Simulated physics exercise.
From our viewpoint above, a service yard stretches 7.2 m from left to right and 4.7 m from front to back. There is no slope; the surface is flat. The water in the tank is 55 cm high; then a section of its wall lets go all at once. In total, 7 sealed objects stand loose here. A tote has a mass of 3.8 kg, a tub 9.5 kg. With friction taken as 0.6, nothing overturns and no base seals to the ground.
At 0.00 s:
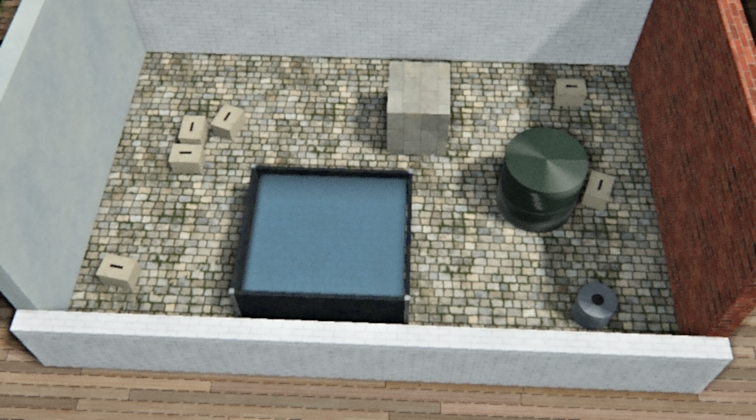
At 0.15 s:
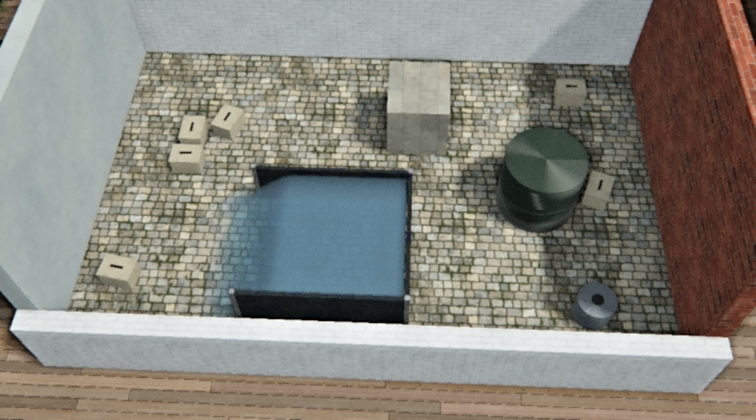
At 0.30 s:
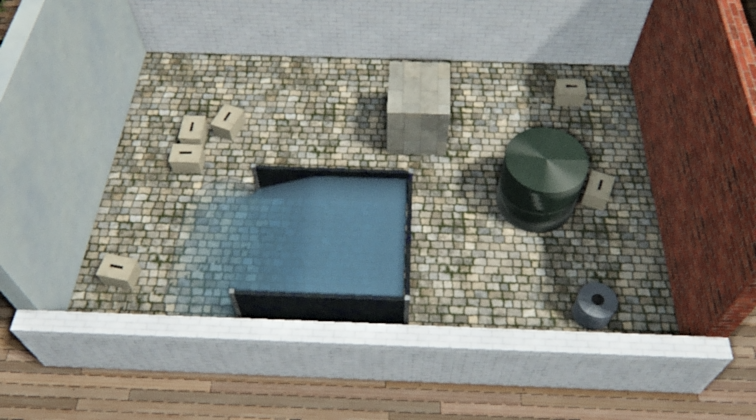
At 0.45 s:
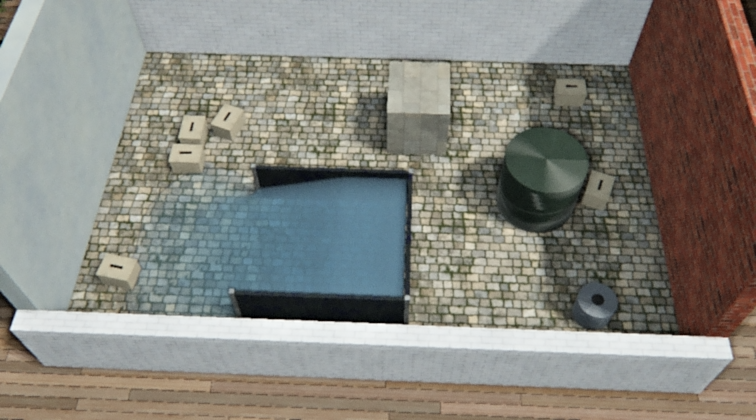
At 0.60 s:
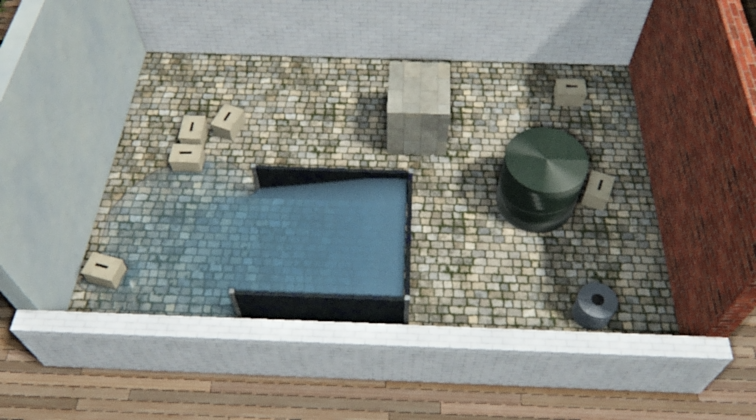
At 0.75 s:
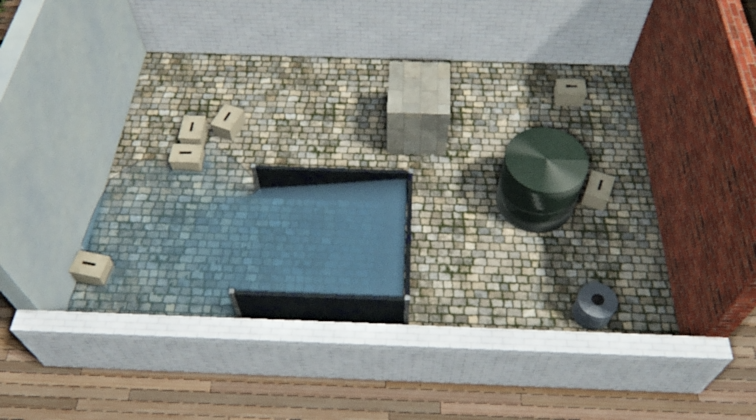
The clip opens on a walled cobbled yard with a dark-sided tank of blue water, small tan boxes, a concrete block and a dark green cylinder. The tank's left side is gone and water spreads leftward across the stones. It then reaches the lower-left box and pushes it slightly left.
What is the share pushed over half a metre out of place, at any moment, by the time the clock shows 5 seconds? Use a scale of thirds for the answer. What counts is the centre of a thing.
On that scale: One to two thirds.
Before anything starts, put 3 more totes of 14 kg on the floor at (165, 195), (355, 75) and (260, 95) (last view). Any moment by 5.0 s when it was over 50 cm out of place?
Each in turn ends up beyond the limit, beyond the limit, beyond the limit.
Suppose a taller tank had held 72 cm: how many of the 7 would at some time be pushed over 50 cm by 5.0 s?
In that case 5 of them.
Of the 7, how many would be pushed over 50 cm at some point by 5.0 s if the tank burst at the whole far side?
Then the count would be 5.
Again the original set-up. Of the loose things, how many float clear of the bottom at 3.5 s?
3.
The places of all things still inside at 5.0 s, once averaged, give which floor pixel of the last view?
They're centred close to (458, 155).
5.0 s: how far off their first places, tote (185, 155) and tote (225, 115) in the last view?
Taking them in turn, I get 350 cm for the first and 200 cm for the second.
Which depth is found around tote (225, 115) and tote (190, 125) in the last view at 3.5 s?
3 and 13 cm.
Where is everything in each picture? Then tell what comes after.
The first picture shows a tote at (117, 267) rests on the ground; a tote at (186, 153), on the bottom; 3.2 m2 under water; 0 of 7 have shifted.
The second picture shows a tote at (117, 267) rests on the ground; a tote at (186, 153) rests on the ground; 4.0 m2 under water; 0 of 7 have shifted.
The third picture shows a tote at (117, 267), on the bottom; a tote at (186, 153), on the bottom; 5.0 m2 under water; 0 of 7 have shifted.
The fourth picture shows a tote at (117, 267), on the bottom; a tote at (186, 153) rests on the ground; water covers 6.3 m2; 0 of 7 have shifted.
The fifth picture shows a tote at (102, 266) rests on the ground, 18 cm from its start; a tote at (186, 153), on the bottom; 7.4 m2 under water; 1 of 7 have shifted.
The sixth picture shows a tote at (89, 264) rests on the ground, 33 cm from its start; a tote at (186, 153) rests on the ground; 8.4 m2 under water; 1 of 7 have shifted.
After 1.1 s 0 of 7 are over 50 cm from their spots; 1 afloat.
After 2.2 s 2 of 7 are over 50 cm from their spots; 2 afloat.
After 3.5 s 3 of 7 are over 50 cm from their spots; 3 afloat.
After 5.0 s 4 of 7 are over 50 cm from their spots, and 4 have been at some point; 3 afloat.
